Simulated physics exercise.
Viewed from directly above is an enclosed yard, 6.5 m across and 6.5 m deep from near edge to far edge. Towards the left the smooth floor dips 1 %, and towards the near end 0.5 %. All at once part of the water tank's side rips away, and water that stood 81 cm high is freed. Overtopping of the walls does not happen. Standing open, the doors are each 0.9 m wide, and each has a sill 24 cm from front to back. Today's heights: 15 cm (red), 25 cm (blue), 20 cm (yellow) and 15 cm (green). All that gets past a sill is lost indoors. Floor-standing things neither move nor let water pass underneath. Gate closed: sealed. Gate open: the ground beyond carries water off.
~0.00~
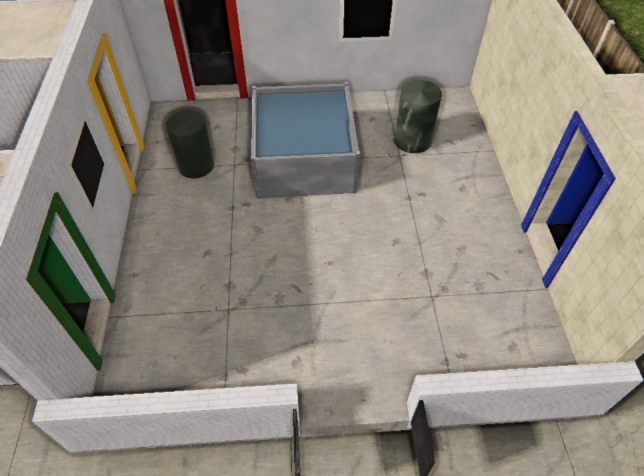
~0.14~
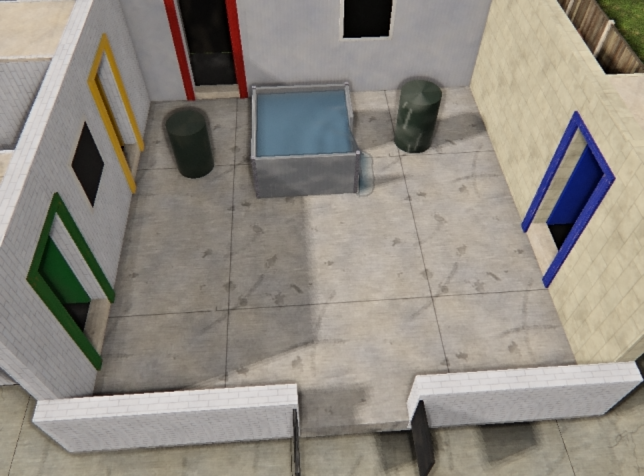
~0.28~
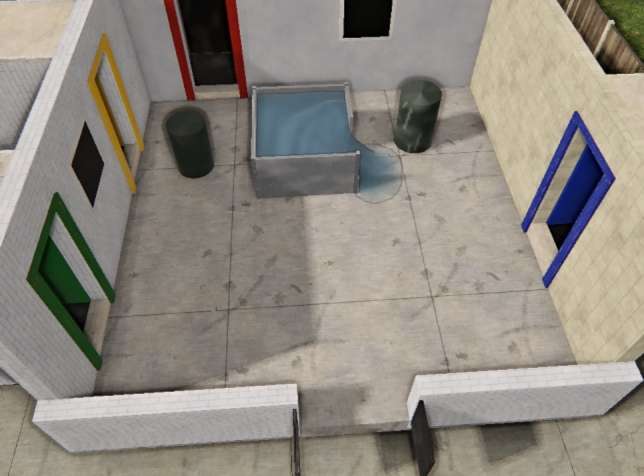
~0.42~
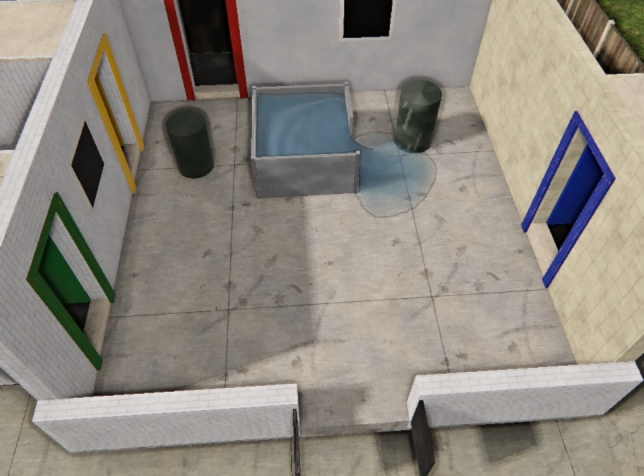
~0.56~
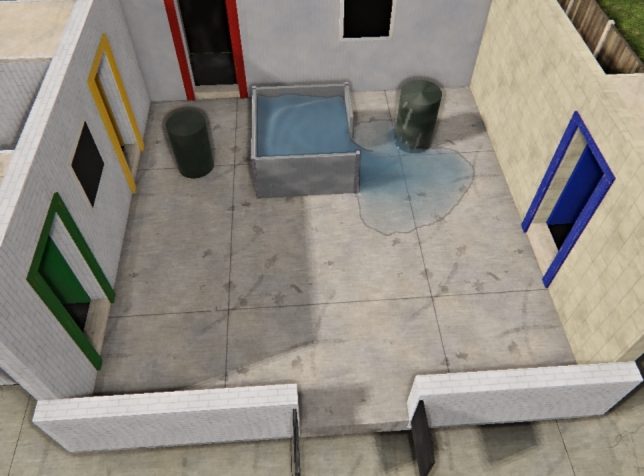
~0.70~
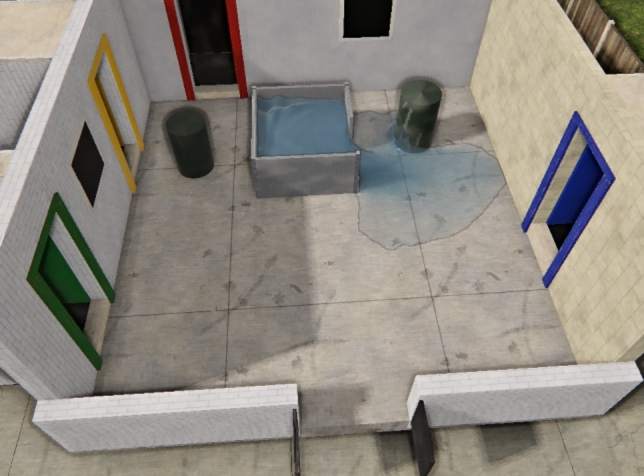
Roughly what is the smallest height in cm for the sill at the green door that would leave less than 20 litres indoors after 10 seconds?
Close to 7.5 cm.
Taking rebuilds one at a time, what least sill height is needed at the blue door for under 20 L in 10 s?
Blue would need about 13.0 cm on its own.
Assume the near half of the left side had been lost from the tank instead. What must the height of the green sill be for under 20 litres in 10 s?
About 10.0 cm.
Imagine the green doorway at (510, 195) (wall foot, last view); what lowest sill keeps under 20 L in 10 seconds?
Close to 30 cm at the least.
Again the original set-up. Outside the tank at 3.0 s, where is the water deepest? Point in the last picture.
Near (582, 376).
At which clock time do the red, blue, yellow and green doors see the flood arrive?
Arrives: Red 3.4 s / blue 1.2 s / yellow 6.0 s / green 5.0 s.
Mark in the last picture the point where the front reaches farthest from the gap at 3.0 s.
At about (587, 389).
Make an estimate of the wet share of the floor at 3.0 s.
Approximately 40 % of it.
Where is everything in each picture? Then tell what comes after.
In the first frame, the water tank at (303, 123) is whole and still, 81 cm deep; the green door at (81, 293) is dry.
In the second frame, the gap is at (351, 159), the front 0.4 m out at (369, 164); the back of the water tank holds 81 cm.
In the third frame, the front is at (398, 172), 0.8 m from the gap at (351, 162); 0.9 m2 of floor is wet, 81 cm left at the back.
In the fourth frame, water pours out at (351, 163) and has run 1.4 m, to (432, 173); about 9 cm deep outside, 76 cm at the back.
In the fifth frame, the gap is at (351, 163), the front 2.1 m out at (470, 175); the back of the water tank holds 69 cm.
In the sixth frame, the front is at (502, 179), 2.6 m from the gap at (351, 163); 5.0 m2 of floor is wet, 69 cm left at the back; the green door at (81, 293), 4.8 m from the gap, is still 4.3 m from the nearest water.
After 1.4 s water covers 25 % of the floor, deepest (39 cm) near (506, 181); it has not reached the green door.
After 3.0 s water covers 40 % of the floor, deepest (30 cm) near (582, 376); it has not reached the green door.
After 10.0 s water covers 95 % of the floor, deepest (12 cm) near (120, 263); 9 cm at the green door, 0 litres in over its 15 cm sill.
At the green door as built, the water arrived by 5.2 s and peaked near 11 cm at 7.8 s.
With a sill of 6.5 cm, 31 litres would have come in within the 10 s; with 8.5 cm, 9 litres. So under 20 litres takes about 7.5 cm.
